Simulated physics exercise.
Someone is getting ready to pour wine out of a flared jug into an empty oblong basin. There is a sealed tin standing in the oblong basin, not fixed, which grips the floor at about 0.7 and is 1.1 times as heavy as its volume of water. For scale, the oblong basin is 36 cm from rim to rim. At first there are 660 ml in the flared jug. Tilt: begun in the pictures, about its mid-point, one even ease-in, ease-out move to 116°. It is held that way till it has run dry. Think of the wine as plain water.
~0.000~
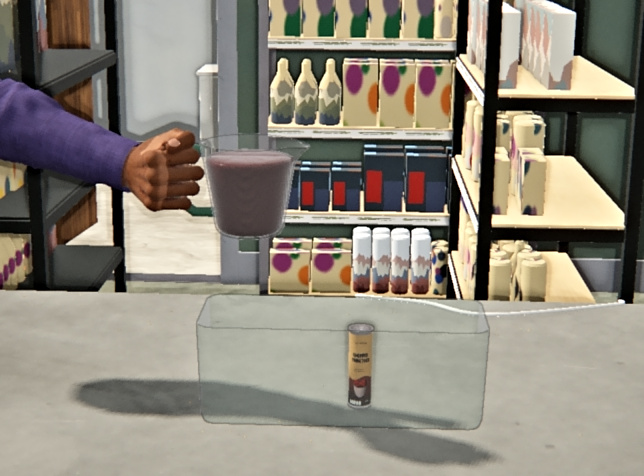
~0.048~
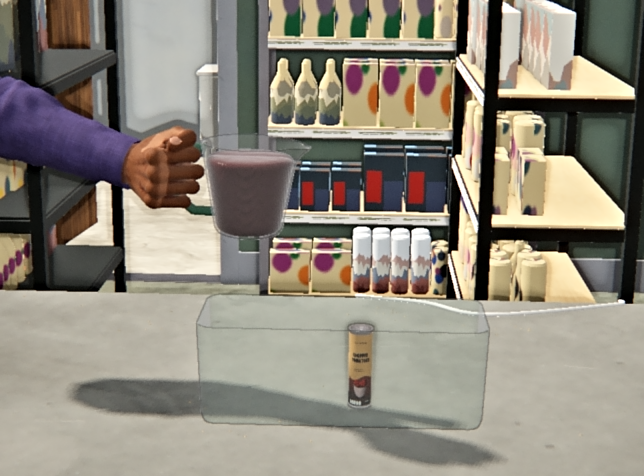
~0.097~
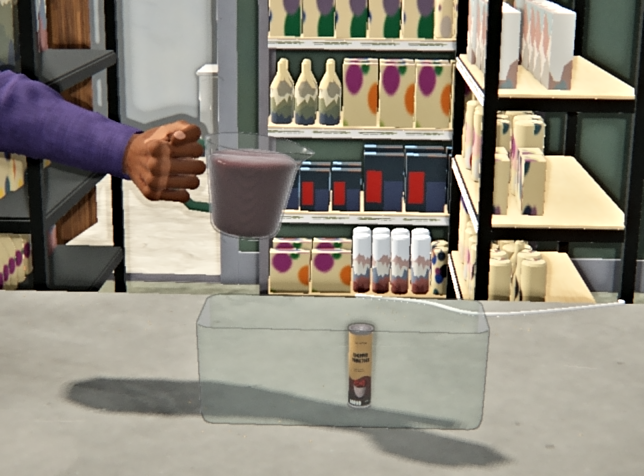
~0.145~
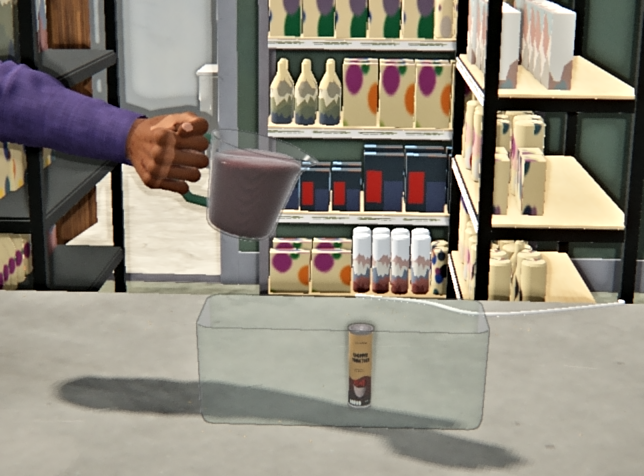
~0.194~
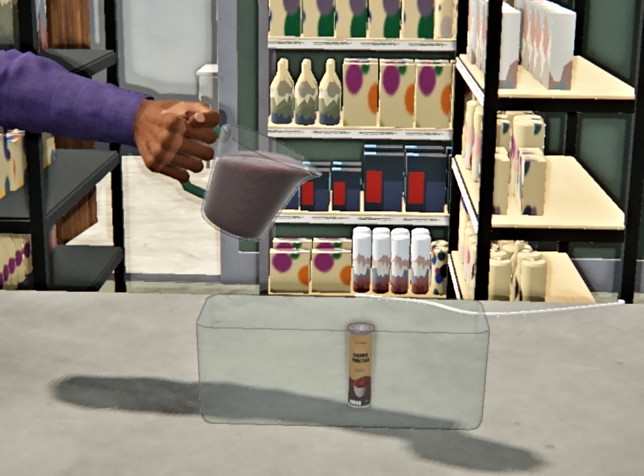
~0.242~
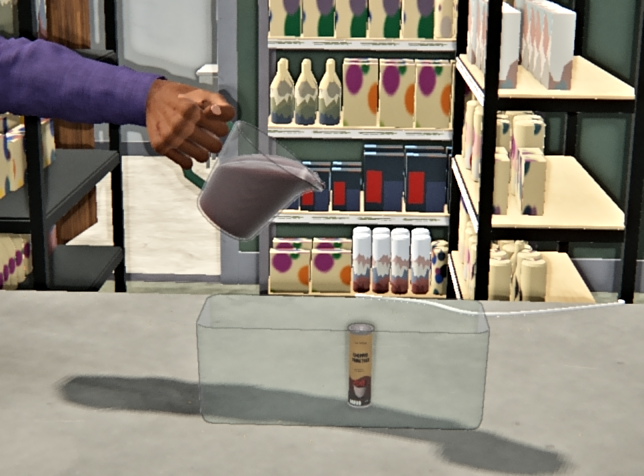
In this clip, a purple-sleeved arm holds a flared jug of dark liquid above a clear oblong basin with a small tin, then steadily tilts it to the right, the liquid shifting toward the lowered rim.
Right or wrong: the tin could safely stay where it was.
Wrong, it goes over.
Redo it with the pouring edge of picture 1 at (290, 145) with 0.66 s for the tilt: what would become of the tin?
It tumbles.
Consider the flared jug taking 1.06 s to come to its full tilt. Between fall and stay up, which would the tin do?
The tin tips over.
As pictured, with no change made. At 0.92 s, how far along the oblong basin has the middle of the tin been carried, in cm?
Reading: Roughly 9 cm.
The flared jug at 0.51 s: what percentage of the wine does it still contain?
At that time about 36 in a hundred parts are still held.
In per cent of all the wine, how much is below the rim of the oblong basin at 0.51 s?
Roughly 30 per cent.
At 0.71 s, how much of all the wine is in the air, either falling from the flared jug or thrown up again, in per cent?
Close to 6 %.
By 0.51 s the tilt is 105° and 36 per cent is still to pour; the tin stands where it began.
By 0.71 s the tilt is 116° and 2 per cent is still to pour; the tin leans 6°.
By 0.92 s the tilt is 116° and 0 per cent is still to pour; the tin lies on its side.
By 1.14 s the tilt is 116° and 0 per cent is still to pour; the tin lies on its side.
At rest the tin lies on its side.
